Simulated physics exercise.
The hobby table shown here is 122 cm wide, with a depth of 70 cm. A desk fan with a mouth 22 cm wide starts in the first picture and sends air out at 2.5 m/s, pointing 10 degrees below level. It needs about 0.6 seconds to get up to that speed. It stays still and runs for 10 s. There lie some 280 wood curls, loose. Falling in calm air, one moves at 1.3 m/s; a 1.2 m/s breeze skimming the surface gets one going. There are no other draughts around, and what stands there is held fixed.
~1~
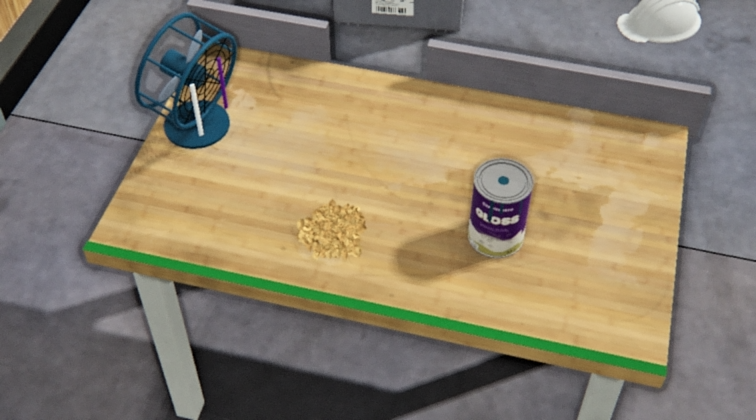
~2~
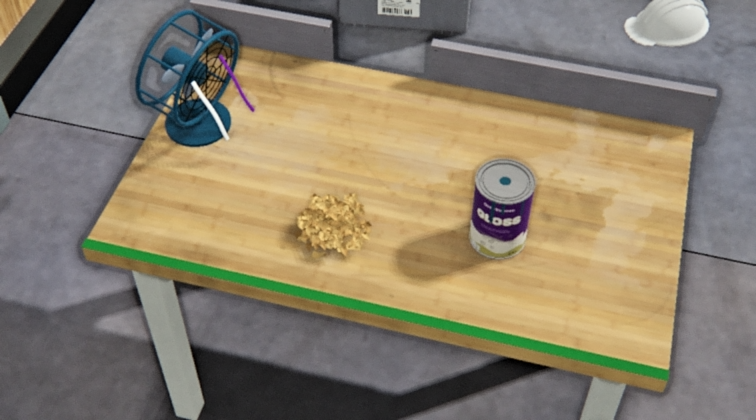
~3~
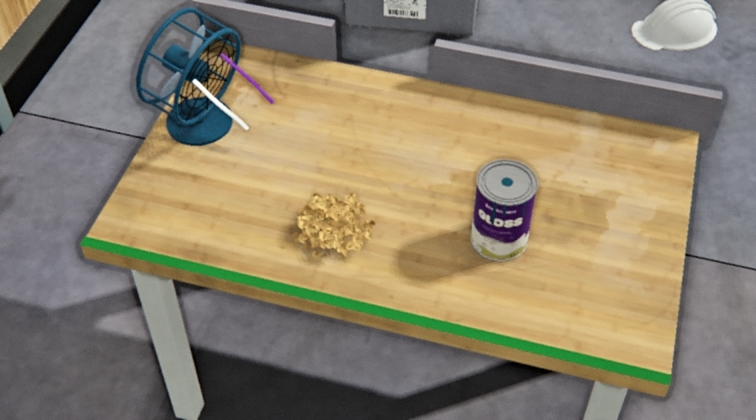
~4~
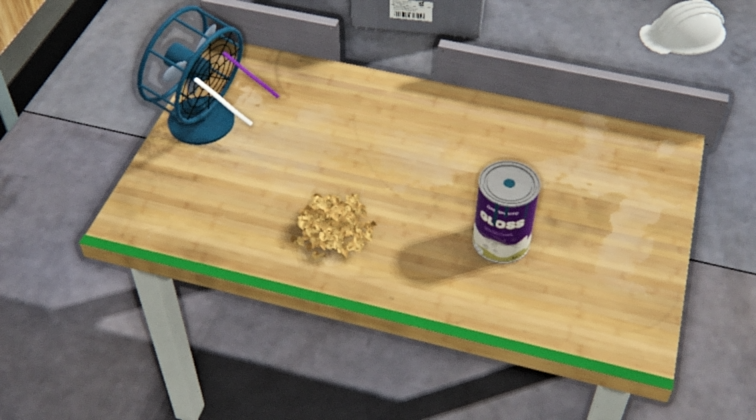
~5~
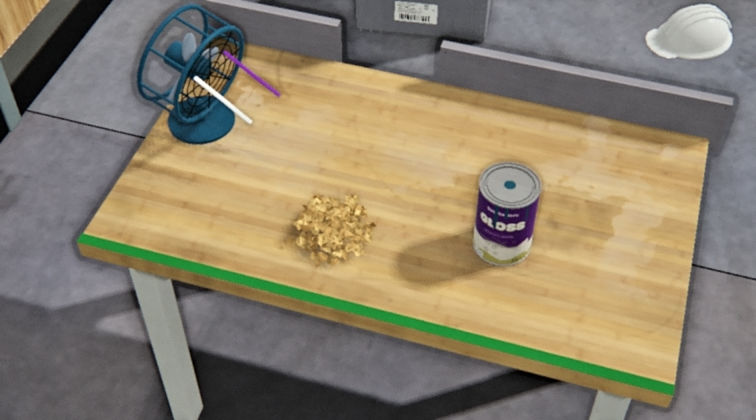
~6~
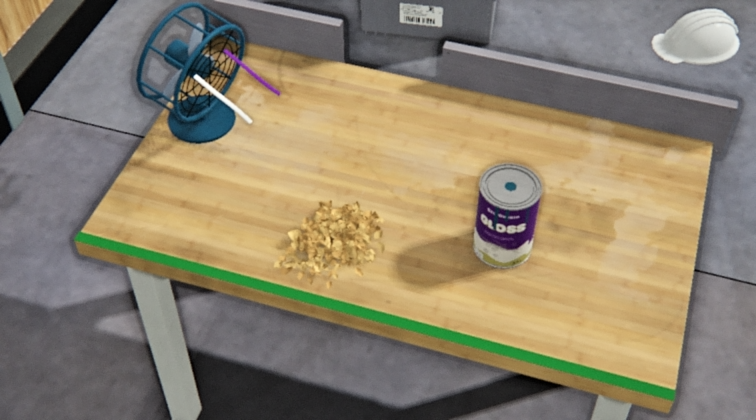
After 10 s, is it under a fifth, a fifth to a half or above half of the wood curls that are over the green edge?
Over the green edge by then: The majority.
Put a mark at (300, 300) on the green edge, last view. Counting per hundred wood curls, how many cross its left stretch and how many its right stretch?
I'd guess near 2 percent left and close to 100 percent right.
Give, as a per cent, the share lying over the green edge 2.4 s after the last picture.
100 per cent or so.
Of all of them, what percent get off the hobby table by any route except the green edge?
Close to 0 % of them.
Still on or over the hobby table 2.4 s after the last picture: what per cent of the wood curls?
Close to 2 in a hundred are still there.
Then, 1.2 s after the last picture, 3 % are on the move or not yet settled, 98 % are over the green edge.
Then, 2.4 s after the last picture, 2 % are on the move or not yet settled, 98 % are over the green edge.
Then, 4.7 s after the last picture, 1 % are on the move or not yet settled, 99 % are over the green edge.
Then, 9.2 s after the last picture, at the end, 99 % are over the green edge.
